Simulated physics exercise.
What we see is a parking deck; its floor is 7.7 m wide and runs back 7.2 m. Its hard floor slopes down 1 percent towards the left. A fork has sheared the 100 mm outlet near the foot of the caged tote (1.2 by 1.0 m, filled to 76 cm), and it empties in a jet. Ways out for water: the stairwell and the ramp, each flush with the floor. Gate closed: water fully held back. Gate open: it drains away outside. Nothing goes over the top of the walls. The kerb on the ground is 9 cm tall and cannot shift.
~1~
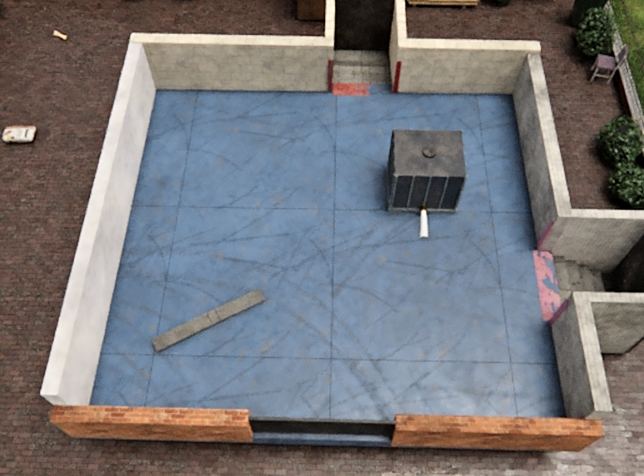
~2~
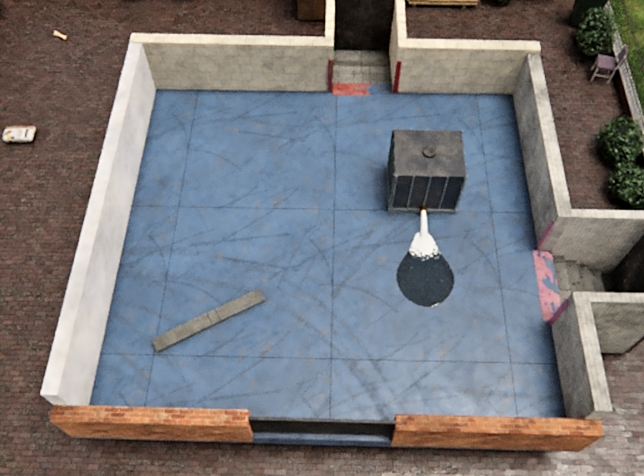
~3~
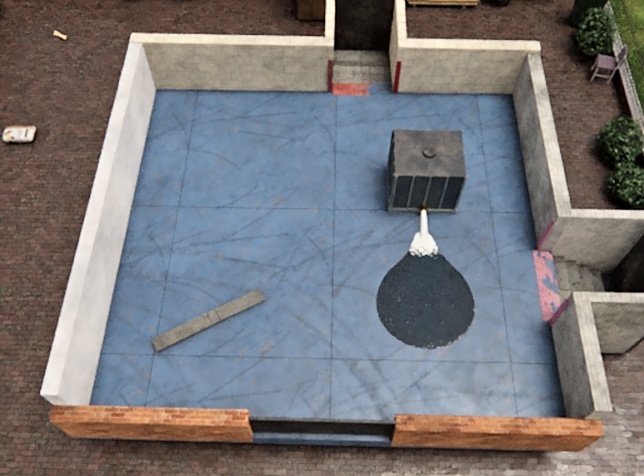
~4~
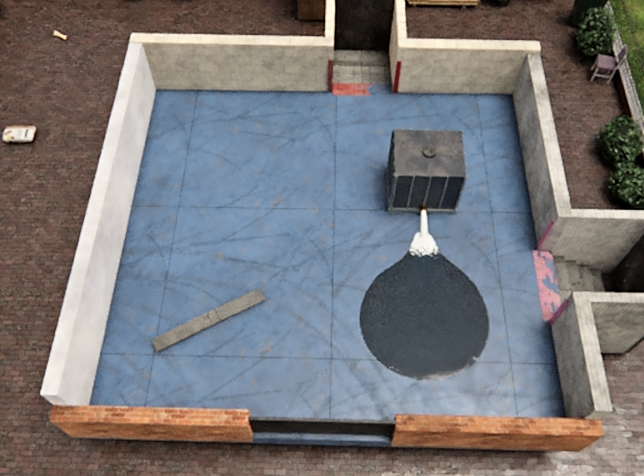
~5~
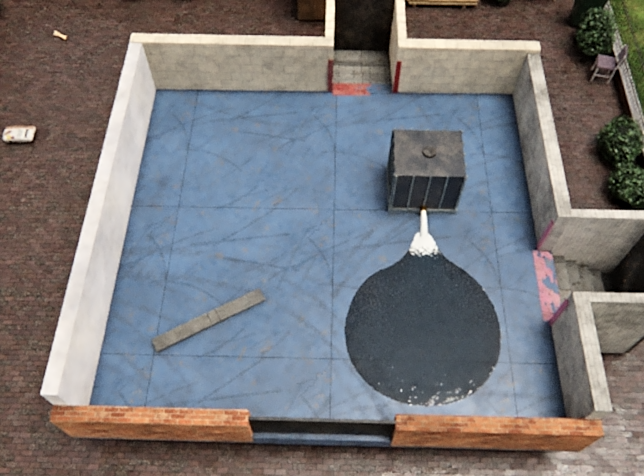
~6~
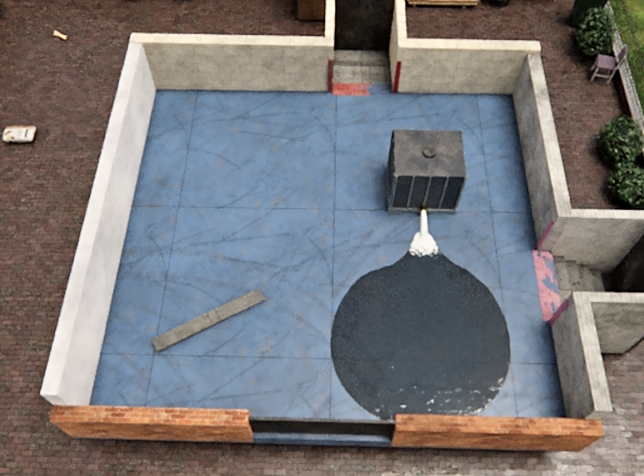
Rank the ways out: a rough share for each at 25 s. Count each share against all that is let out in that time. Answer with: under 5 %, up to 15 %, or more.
The gateway takes not even 5 %; the flight of stairs down (marked pink) takes less than 5 %; the ramp down (marked red) takes under 5 %.
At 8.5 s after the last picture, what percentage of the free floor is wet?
Something like 30 percent is wet.
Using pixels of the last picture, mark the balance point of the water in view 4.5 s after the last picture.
The water is centred close to (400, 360).
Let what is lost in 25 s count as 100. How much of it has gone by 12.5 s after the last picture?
5 %.
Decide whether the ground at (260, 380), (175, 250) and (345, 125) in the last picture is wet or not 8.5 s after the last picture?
First waterlogged, next untouched, last untouched.
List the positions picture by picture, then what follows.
In the first picture, the jet has just started at (424, 220); the ground is still dry.
The second picture shows the jet leaves at (424, 220); the sheet reaches (417, 303), 1.9 m away, and wets 0.9 m2.
The third picture shows the jet leaves at (424, 220); the sheet reaches (412, 344), 2.7 m away, and wets 2.4 m2.
The fourth picture shows the jet leaves at (424, 220); the sheet reaches (407, 375), 3.3 m away, and wets 3.9 m2.
The fifth picture shows the jet leaves at (424, 220); the sheet reaches (423, 404), 3.7 m away, and wets 5.4 m2.
The sixth picture shows from the spout at (424, 220) the water has spread over 6.9 m2; its tip is at a hidden place, and it is 1.1 cm deep on average.
Then, 1.5 s after the last picture water covers 15 % of the floor and is deepest (5 cm) near (424, 241); gone so far, the gateway 0 %, the flight of stairs down (marked pink) 0 %, the ramp down (marked red) 0 %.
Then, 4.5 s after the last picture water covers 25 % of the floor and is deepest (5 cm) near (424, 241); gone so far, the gateway 0 %, the flight of stairs down (marked pink) 0 %, the ramp down (marked red) 0 %.
Then, 8.5 s after the last picture water covers 30 % of the floor and is deepest (5 cm) near (424, 241); gone so far, the gateway 0 %, the flight of stairs down (marked pink) 0 %, the ramp down (marked red) 0 %.
Then, 12.5 s after the last picture water covers 35 % of the floor and is deepest (4 cm) near (424, 241); gone so far, the gateway 0 %, the flight of stairs down (marked pink) 0 %, the ramp down (marked red) 0 %.
Then, 21.5 s after the last picture water covers 55 % of the floor and is deepest (6 cm) near (423, 233); gone so far, the gateway 0 %, the flight of stairs down (marked pink) 0 %, the ramp down (marked red) 0 %.
